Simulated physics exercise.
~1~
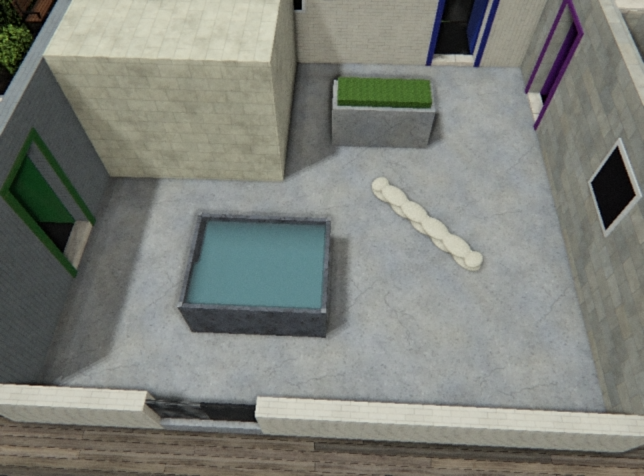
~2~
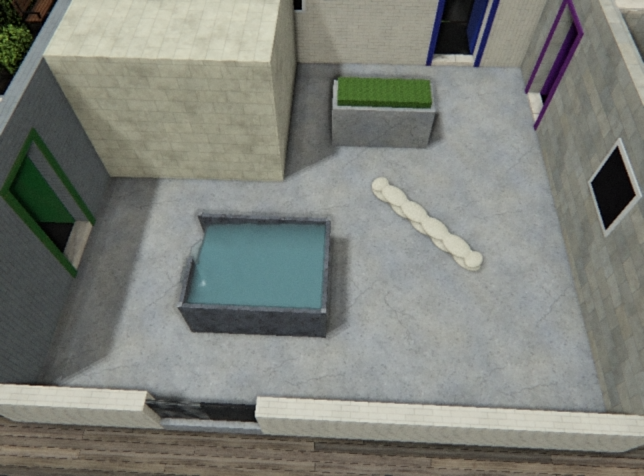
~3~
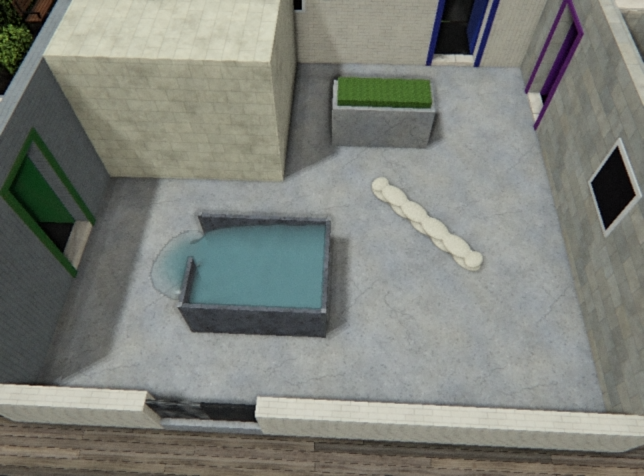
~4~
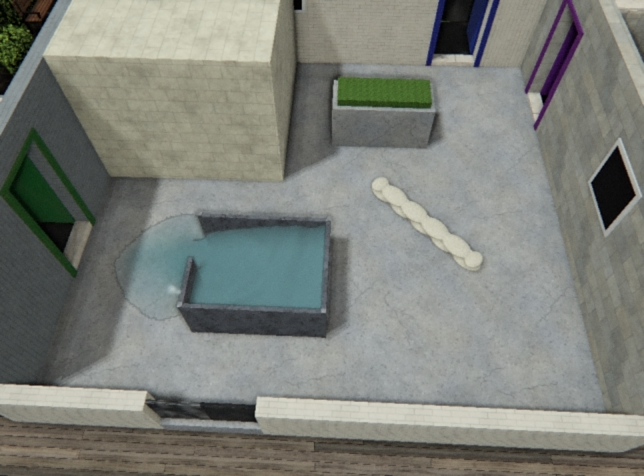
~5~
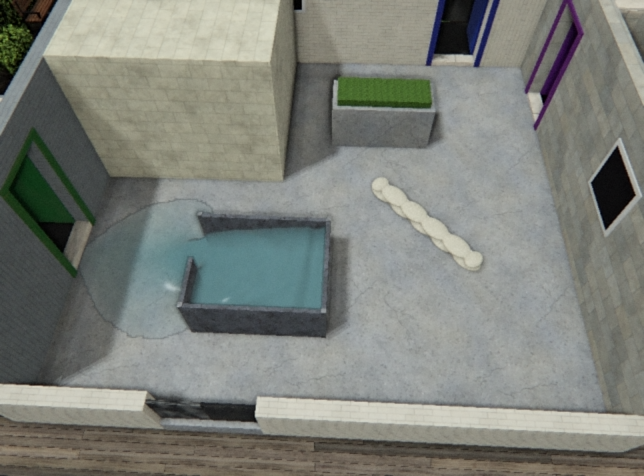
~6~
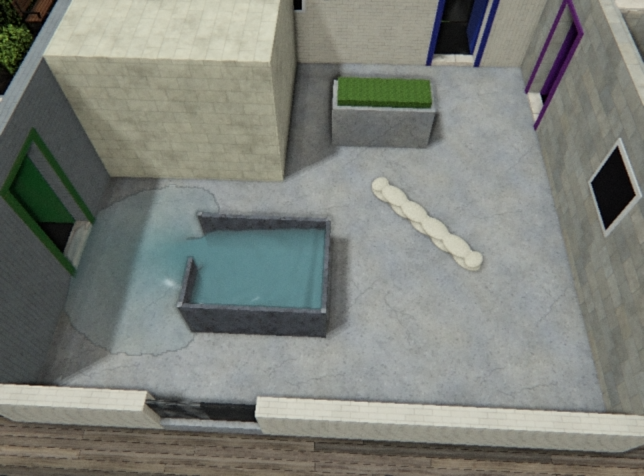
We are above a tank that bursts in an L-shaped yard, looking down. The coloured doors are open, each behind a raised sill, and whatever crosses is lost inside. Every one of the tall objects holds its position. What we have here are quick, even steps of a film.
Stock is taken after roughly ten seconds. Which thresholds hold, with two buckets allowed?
Result: The blue door will keep it to two buckets; the purple door will keep it to two buckets; the green door will be overrun.
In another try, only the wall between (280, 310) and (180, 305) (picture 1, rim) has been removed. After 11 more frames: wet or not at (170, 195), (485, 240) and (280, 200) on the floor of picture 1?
So that's left bare for the first, left bare for the second and left bare for the third.
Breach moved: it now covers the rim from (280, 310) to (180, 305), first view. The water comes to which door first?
My answer: The door marked green.
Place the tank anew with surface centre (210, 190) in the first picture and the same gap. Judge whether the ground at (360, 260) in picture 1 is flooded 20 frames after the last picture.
That spot ends up unaffected.
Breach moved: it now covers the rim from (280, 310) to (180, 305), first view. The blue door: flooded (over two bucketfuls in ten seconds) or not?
Here the blue door remains short.
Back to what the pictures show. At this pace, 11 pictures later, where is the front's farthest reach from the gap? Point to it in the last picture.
The farthest wet point should be near (31, 400).
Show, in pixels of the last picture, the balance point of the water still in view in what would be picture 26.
I'd say around (190, 278).
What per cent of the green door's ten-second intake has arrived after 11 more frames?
Estimate: Roughly 60 %.
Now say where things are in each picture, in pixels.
The first frame shows the open tank at (259, 263) is whole and still.
In the second frame, the front is at a hidden place, out from the gap at (205, 255).
In the third frame, the front is at (157, 275), out from the gap at (205, 257).
In the fourth frame, the front is at (127, 252), out from the gap at (206, 258).
In the fifth frame, the front is at (87, 253), out from the gap at (206, 258).
In the sixth frame, water pours out at (206, 258) and has run to (96, 218).
A moment on, water covers 15 % of the floor; the blue door not reached, the purple door not reached, the green door far over two buckets in.
Next, water covers 15 % of the floor; the blue door not reached, the purple door not reached, the green door far over two buckets in.
Then, water covers 30 % of the floor; the blue door not reached, the purple door not reached, the green door far over two buckets in.
Later, water covers 50 % of the floor; the blue door not reached, the purple door not reached, the green door far over two buckets in.
In the end, water covers 65 % of the floor; the blue door not reached, the purple door not reached, the green door far over two buckets in.
